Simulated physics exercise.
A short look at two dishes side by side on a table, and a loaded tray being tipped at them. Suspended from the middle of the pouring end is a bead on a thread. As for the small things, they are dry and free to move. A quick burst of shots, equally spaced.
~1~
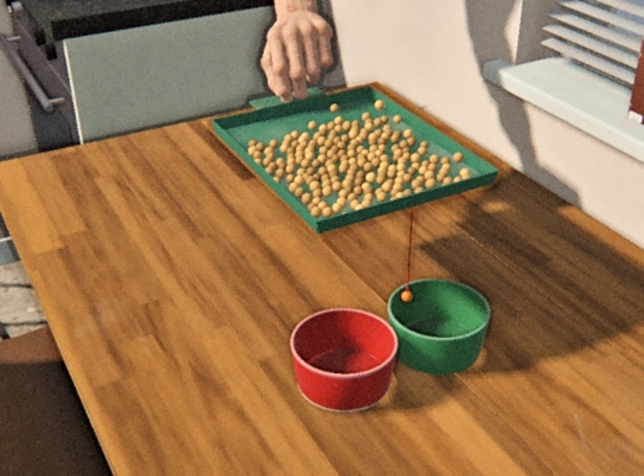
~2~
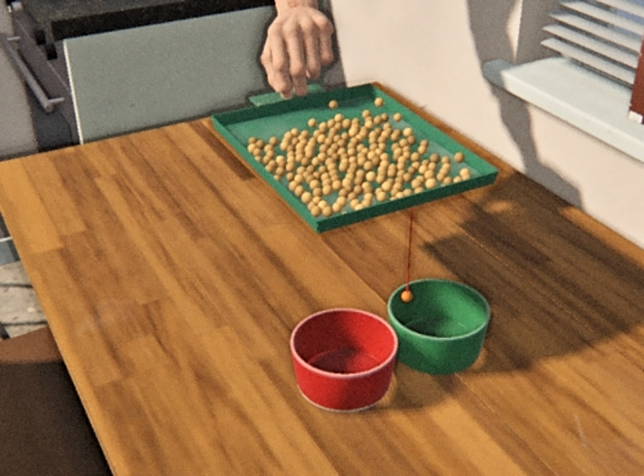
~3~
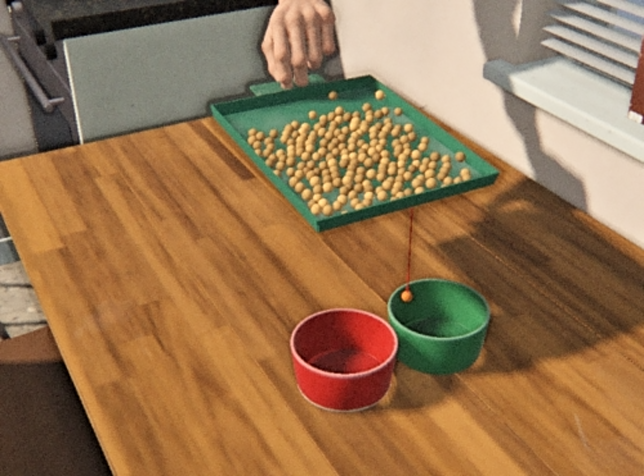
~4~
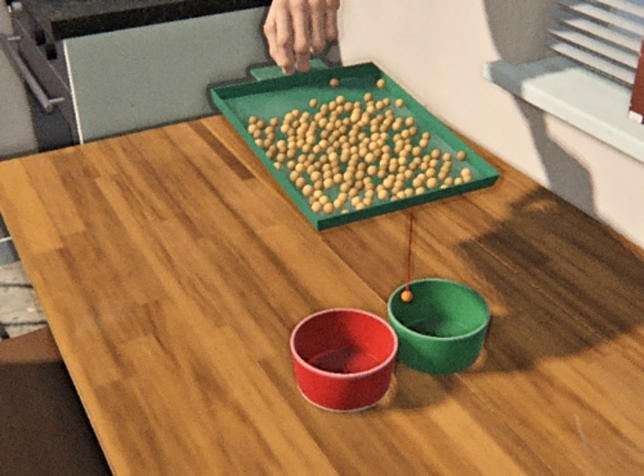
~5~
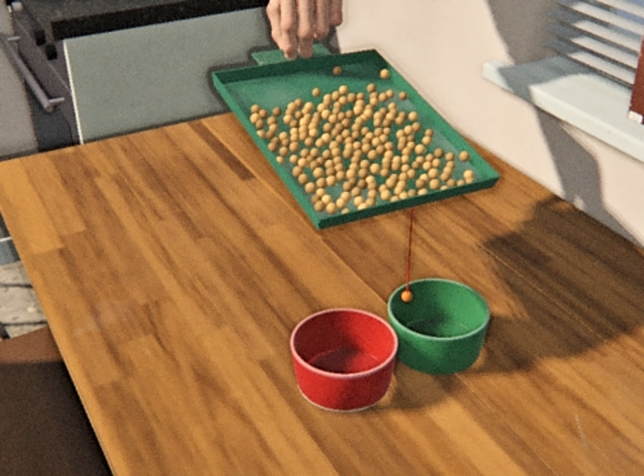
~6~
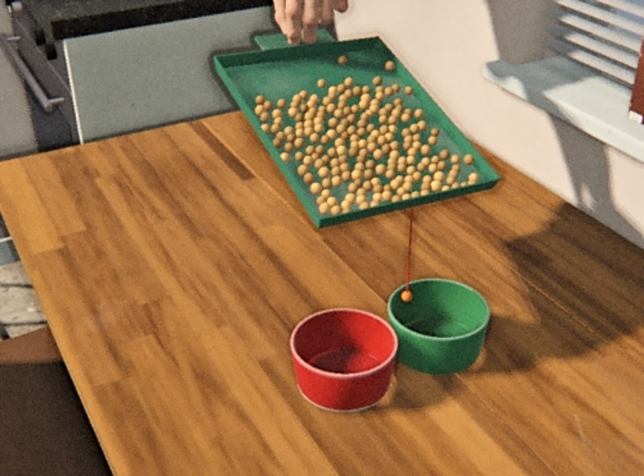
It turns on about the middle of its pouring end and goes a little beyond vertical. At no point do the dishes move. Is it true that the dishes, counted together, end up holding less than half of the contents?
Yes, less than half.
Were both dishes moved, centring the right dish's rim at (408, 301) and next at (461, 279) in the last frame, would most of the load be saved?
Shy of half, then shy of half.
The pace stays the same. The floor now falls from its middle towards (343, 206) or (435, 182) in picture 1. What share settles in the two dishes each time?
90 per cent, then 30 per cent.
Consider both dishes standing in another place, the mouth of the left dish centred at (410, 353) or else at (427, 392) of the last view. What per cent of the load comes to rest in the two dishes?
About 80 per cent first, then about 10 per cent.
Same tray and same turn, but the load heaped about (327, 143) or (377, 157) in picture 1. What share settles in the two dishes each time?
Shares: 40 % for the first, 30 % for the second.
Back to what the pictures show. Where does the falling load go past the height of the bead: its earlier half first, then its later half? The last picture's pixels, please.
(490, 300) for the early half, (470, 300) for the late half.
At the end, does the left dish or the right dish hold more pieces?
Looking at the end state, it is the right-side one.
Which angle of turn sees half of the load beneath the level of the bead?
Somewhere near 90 degrees, I'd say.
Shortly afterwards, tray tipped steeply; all but a few on the tray; only a few outside both; a little in the air.
Next, tray tipped past a quarter turn; only a few on the tray; only a few in the left dish; near a quarter in the right dish; near half outside both; near a quarter in the air.
Some moments later, tray tipped past a quarter turn; only a few in the left dish; near a third in the right dish; near two thirds outside both.
In the end, tray tipped past a quarter turn; only a few in the left dish; near a third in the right dish; near two thirds outside both.
